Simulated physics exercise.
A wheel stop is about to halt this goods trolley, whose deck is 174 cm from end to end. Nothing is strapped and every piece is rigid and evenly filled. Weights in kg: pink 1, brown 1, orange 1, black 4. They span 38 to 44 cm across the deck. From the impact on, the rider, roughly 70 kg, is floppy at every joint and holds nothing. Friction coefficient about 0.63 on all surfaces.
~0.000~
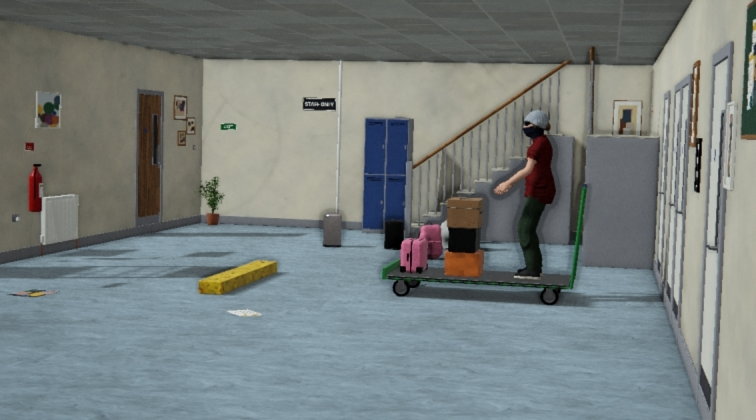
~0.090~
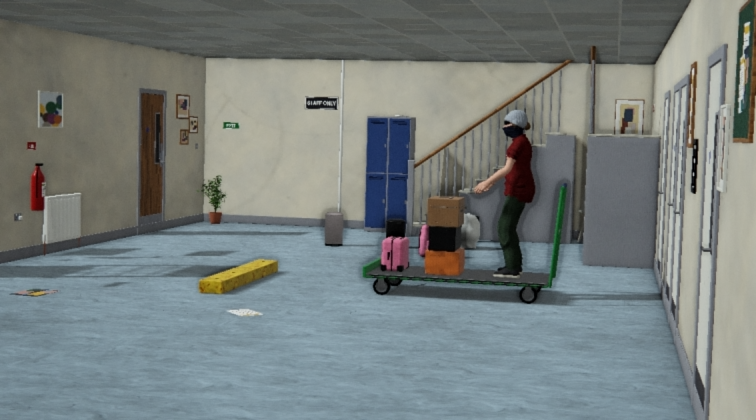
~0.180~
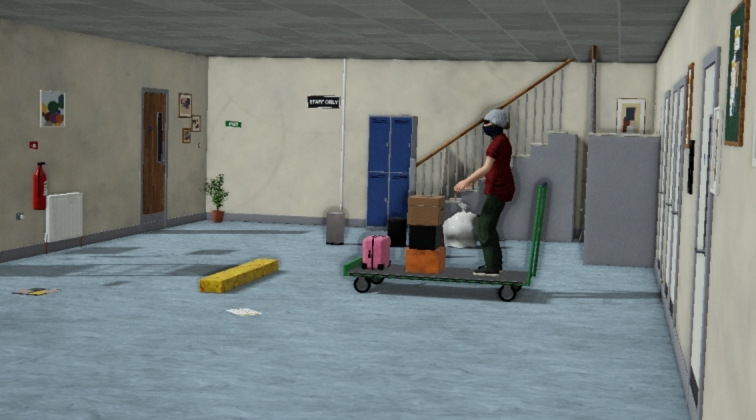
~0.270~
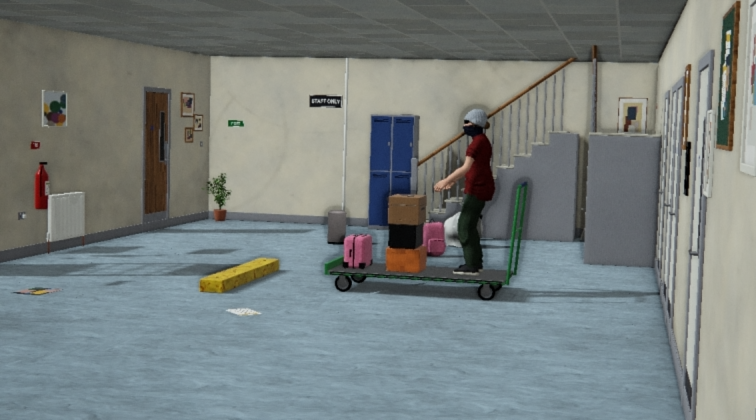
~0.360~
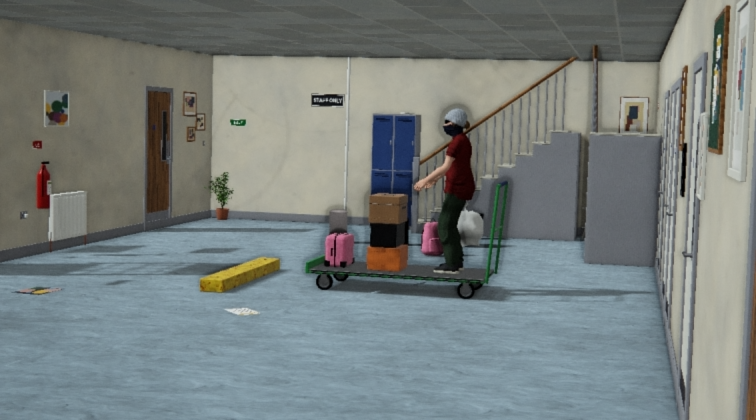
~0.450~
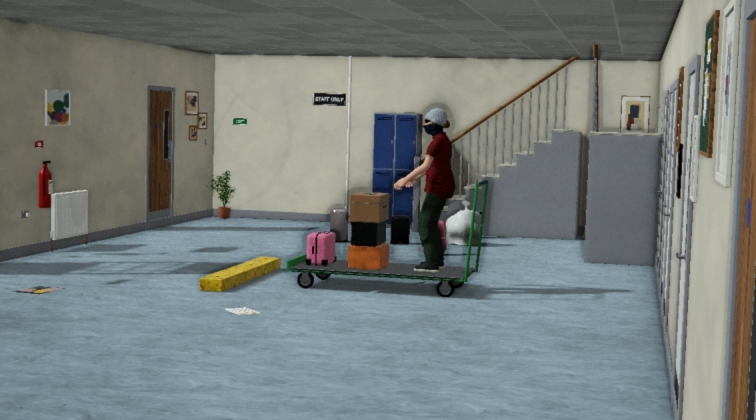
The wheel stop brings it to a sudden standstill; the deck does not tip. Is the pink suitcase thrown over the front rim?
At this pace the pink suitcase flies off.
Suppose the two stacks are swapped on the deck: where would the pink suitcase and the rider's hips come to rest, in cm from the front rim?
Then pink 50 behind, hips 70 behind.
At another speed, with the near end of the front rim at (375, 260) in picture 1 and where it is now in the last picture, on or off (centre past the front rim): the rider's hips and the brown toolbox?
In that case hips on, brown off.
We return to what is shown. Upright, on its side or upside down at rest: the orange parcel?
At rest: Orange upright.
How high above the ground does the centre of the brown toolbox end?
Roughly 15 cm above it.
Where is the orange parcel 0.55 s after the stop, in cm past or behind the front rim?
Some 35 cm behind it.
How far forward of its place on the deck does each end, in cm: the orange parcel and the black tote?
About: Orange 45, black 270.
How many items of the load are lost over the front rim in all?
The count is 3.
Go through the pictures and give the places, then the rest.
The first frame shows pink suitcase (415, 255), orange parcel (464, 262), rim corner (384, 275); 0 cm covered, 153 to go.
The second frame shows pink suitcase (396, 254), orange parcel (445, 261), rim corner (364, 274); 19 cm covered, 134 to go.
The third frame shows pink suitcase (377, 252), orange parcel (426, 259), rim corner (345, 272); 38 cm covered, 114 to go.
The fourth frame shows pink suitcase (358, 251), orange parcel (407, 258), rim corner (326, 271); 57 cm covered, 95 to go.
The fifth frame shows pink suitcase (340, 250), orange parcel (388, 257), rim corner (307, 269); 76 cm covered, 76 to go.
The sixth frame shows pink suitcase (322, 248), orange parcel (369, 255), rim corner (288, 268); 95 cm covered, 57 to go. Speed about 2.1 m/s.
The wheels strike at 0.72 s.
After 0.97 s the pink suitcase is 7 cm behind the rim, tilted 40°, near (253, 241) in the last picture's view.
After 1.27 s the pink suitcase is 4 cm past the rim, tilted 95°, near (243, 243) in the last picture's view.
After 1.72 s the pink suitcase is 74 cm past the rim, tilted 110°, near (180, 260) in the last picture's view.
Final state at 4.0 s, past the rim, pink suitcase, brown toolbox and black tote; behind it, orange parcel and the rider's hips.
